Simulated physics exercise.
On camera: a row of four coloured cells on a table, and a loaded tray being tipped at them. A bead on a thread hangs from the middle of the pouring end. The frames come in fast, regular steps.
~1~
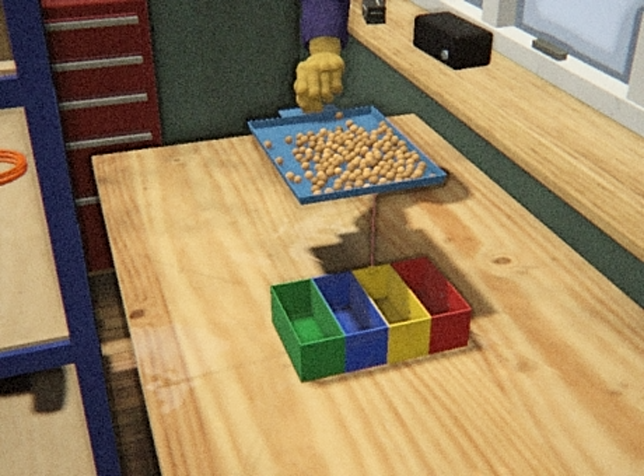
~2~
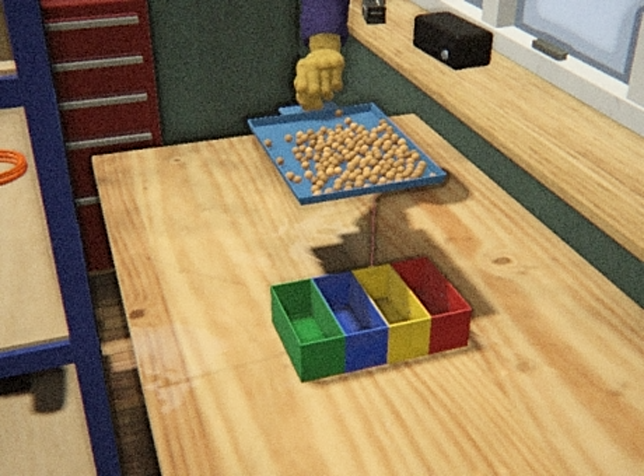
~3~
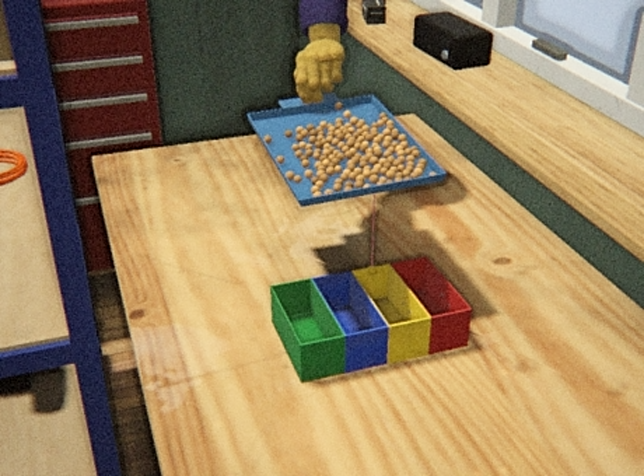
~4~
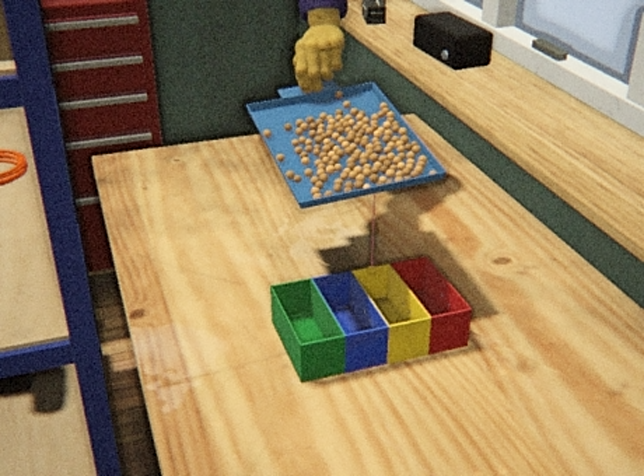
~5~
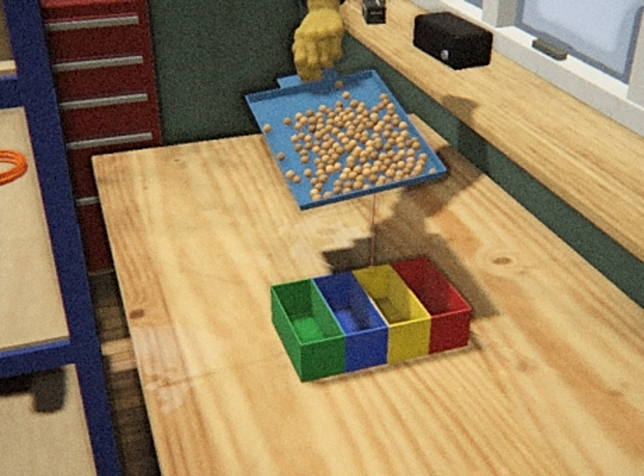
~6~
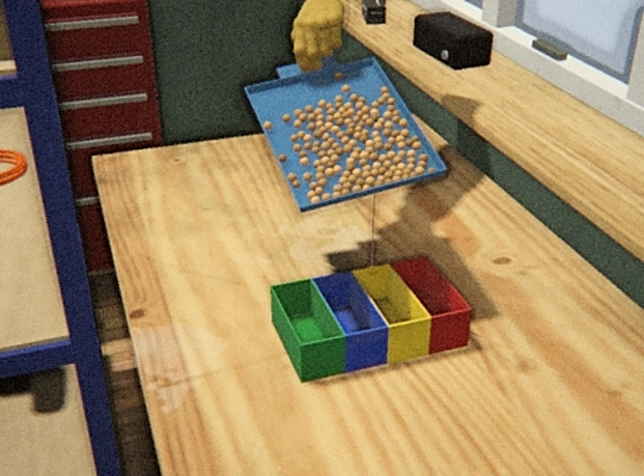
The video shows a yellow hand holding a blue tray of round wooden beads above green, blue, yellow and red cells on a table, then raising the tray's back edge so it tilts gradually while the beads shift and spread.
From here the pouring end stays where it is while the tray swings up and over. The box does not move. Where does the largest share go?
It favours the green compartment.
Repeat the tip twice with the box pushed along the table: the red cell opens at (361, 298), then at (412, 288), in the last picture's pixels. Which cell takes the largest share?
At the first place the cell in yellow, at the second the cell in blue.
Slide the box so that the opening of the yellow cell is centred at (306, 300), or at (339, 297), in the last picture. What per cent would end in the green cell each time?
Near 0 % and 0 %.
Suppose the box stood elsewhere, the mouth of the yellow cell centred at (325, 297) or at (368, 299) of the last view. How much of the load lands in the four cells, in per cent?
Roughly 90 per cent, and 90 per cent.
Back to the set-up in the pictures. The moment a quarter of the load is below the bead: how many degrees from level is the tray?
At about 70°.
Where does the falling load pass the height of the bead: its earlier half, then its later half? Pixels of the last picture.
The first part at (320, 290); the rest at (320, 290).
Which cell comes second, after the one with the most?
Second comes the blue cell.
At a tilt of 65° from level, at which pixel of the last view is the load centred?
Near (338, 195).
Just after the last frame, tray tipped steeply; roughly two thirds on the tray; about a tenth in the green cell; about a tenth in the blue cell; just a few in the yellow cell; roughly a quarter falling or outside the box.
A moment on, tray tipped past a quarter turn; roughly half in the green cell; roughly a quarter in the blue cell; about a tenth in the yellow cell; just a few in the red cell; about a tenth falling or outside the box.
Further on, tray tipped past a quarter turn; roughly half in the green cell; roughly a quarter in the blue cell; about a tenth in the yellow cell; just a few in the red cell; about a tenth falling or outside the box.
When it is over, tray tipped past a quarter turn; roughly half in the green cell; roughly a quarter in the blue cell; about a tenth in the yellow cell; just a few in the red cell; about a tenth outside the box.
